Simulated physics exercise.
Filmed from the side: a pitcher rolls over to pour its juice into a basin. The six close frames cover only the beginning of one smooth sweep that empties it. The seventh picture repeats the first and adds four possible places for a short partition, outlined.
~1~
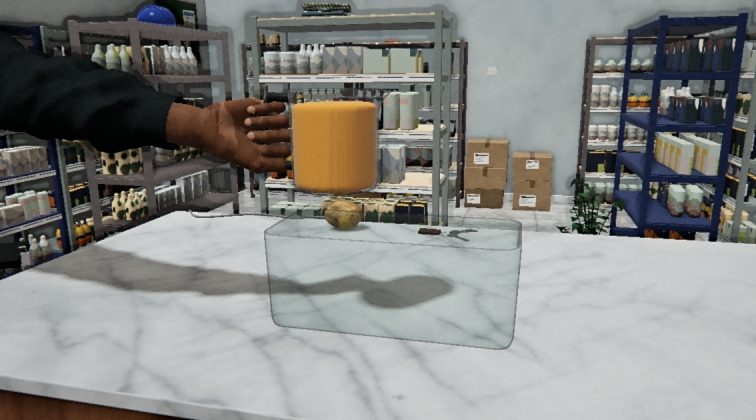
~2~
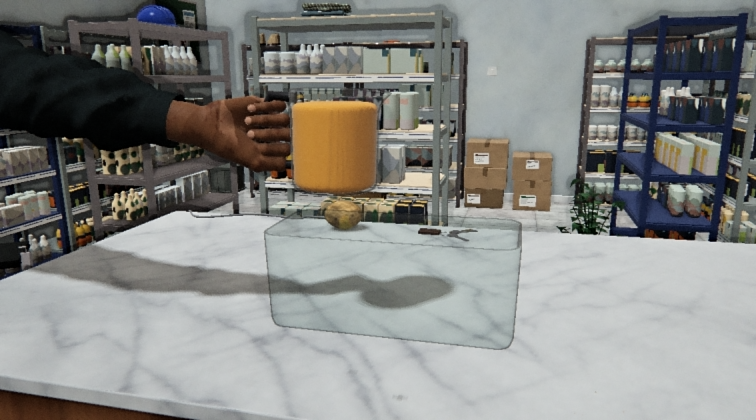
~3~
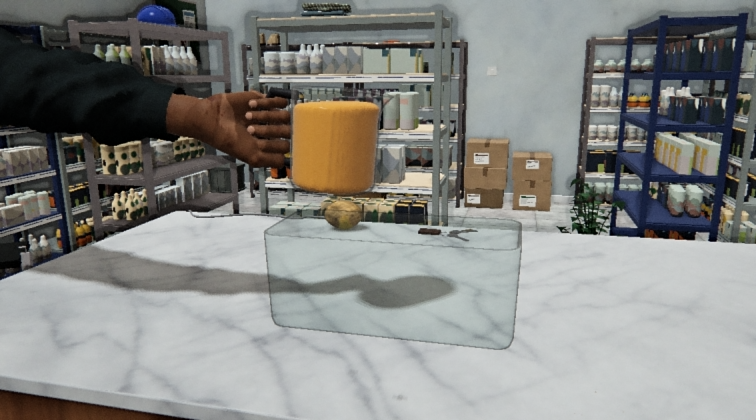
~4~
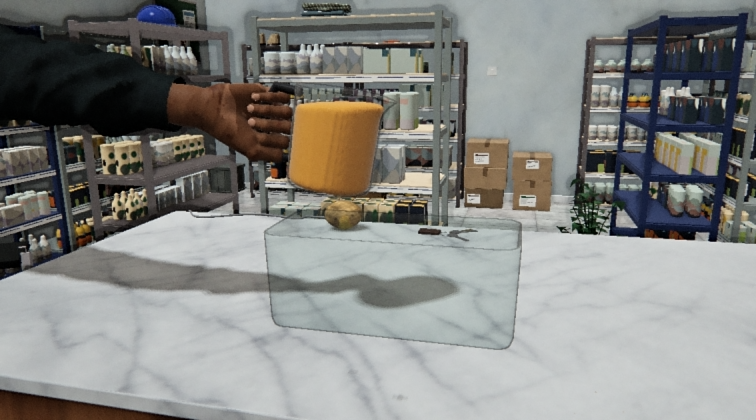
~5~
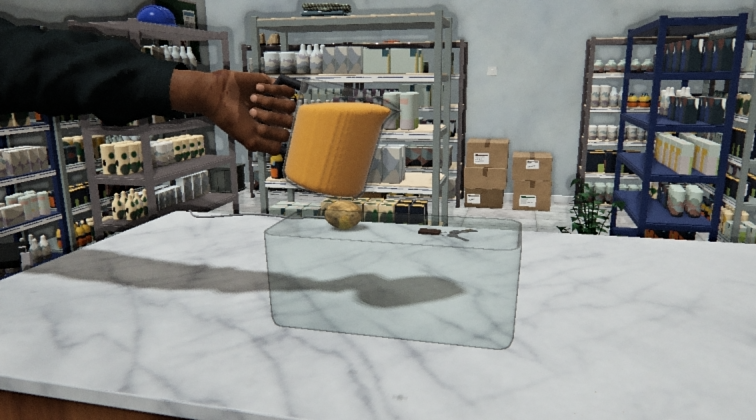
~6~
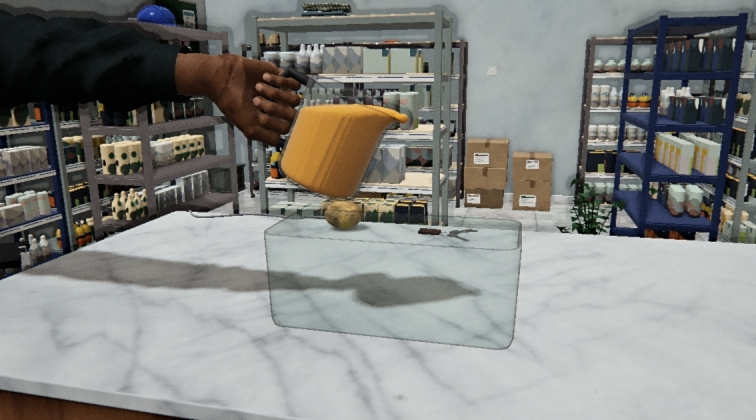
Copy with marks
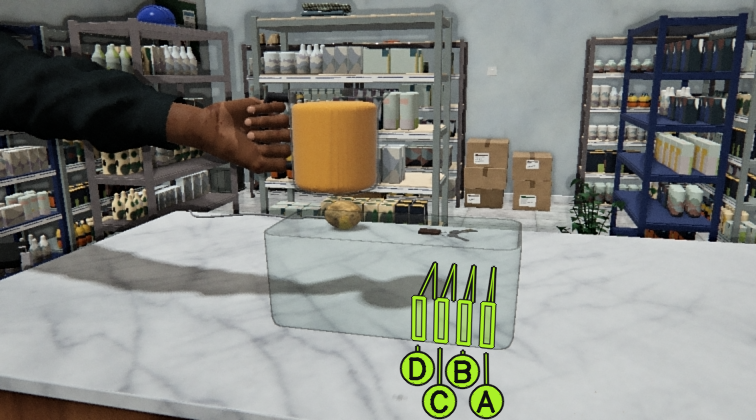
At first, a hand at the left holds a pitcher of orange juice nearly still and upright above a clear basin on a marble counter. Then the hand gradually tilts the pitcher to the right, and the juice slants inside it until a little reaches over the lip.
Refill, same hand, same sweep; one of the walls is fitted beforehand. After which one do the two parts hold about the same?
C works best here.
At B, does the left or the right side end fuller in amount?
The left one.
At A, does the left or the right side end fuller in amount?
The left side.
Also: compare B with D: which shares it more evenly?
That is place D.
On the marked copy, A at (486, 353); B at (462, 351); C at (440, 348); D at (417, 346).
With A, about 97 % ends left of the wall and 2 % right of it.
With B, about 92 % ends left of the wall and 6 % right of it.
With C, about 55 % ends left of the wall and 44 % right of it.
With D, about 22 % ends left of the wall and 77 % right of it.
